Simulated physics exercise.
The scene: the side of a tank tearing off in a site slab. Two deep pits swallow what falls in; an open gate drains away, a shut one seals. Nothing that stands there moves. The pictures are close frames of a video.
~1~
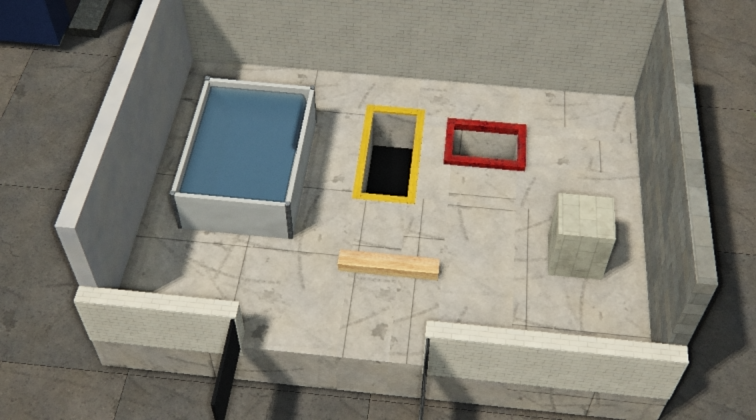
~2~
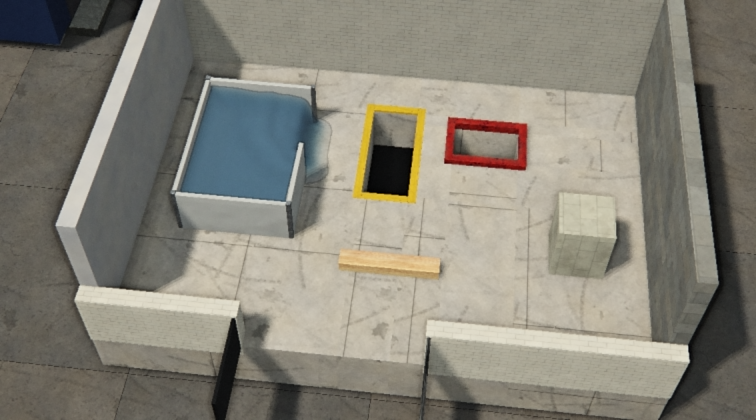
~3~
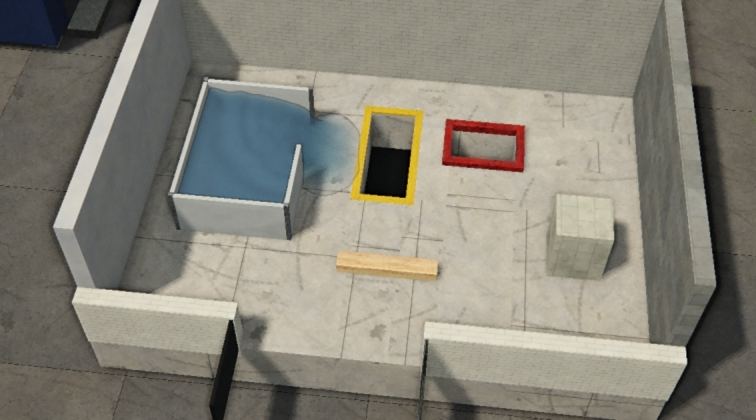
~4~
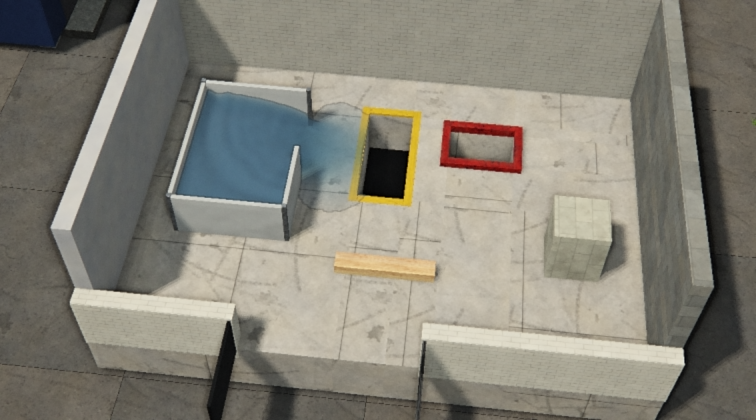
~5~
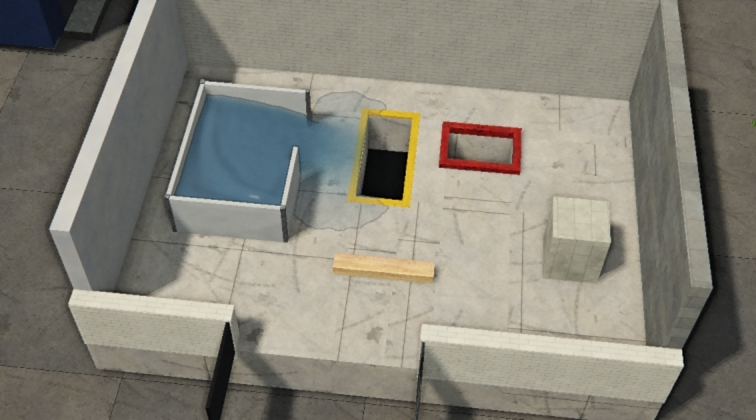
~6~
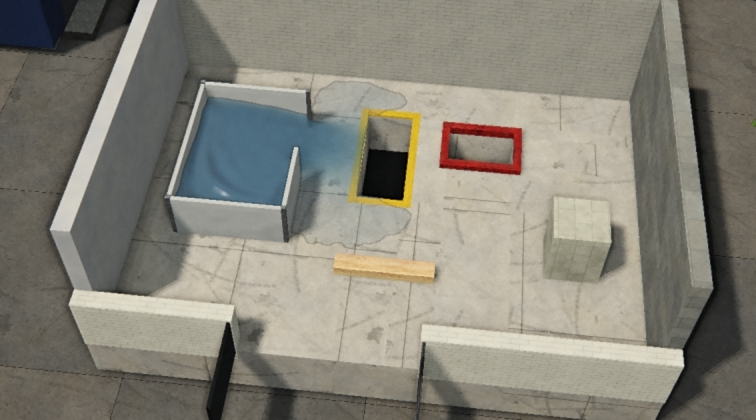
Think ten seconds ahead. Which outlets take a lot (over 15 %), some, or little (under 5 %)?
One by one: The gate takes less than 5 %; the red pit takes less than 5 %; the yellow pit takes more than 15 %.
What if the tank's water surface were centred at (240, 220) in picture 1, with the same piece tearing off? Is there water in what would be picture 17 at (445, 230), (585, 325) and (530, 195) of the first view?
In that order: Covered, flooded, covered.
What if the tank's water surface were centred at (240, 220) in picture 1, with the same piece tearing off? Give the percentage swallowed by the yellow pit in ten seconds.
Roughly, in per cent: Yellow 30.
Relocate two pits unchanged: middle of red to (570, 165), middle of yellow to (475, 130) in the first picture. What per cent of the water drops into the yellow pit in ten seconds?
In per cent: Yellow 60.
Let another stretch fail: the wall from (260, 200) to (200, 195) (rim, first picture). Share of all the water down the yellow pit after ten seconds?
In per cent: Yellow 6.
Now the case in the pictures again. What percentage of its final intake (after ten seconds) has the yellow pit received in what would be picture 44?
Some 90 per cent.
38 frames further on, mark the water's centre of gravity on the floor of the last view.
Around (343, 169).
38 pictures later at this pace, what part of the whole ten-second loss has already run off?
I make it 90 per cent.
A moment on, water covers 10 % of the floor; the gate 0 %, the red pit 0 %, the yellow pit 22 %.
Next, water covers 15 % of the floor; the gate 0 %, the red pit 0 %, the yellow pit 37 %.
Then, water covers 20 % of the floor; the gate 0 %, the red pit 0 %, the yellow pit 52 %.
Later, water covers 25 % of the floor; the gate 0 %, the red pit 0 %, the yellow pit 66 %.
In the end, water covers 40 % of the floor; the gate 0 %, the red pit 0 %, the yellow pit 75 %.
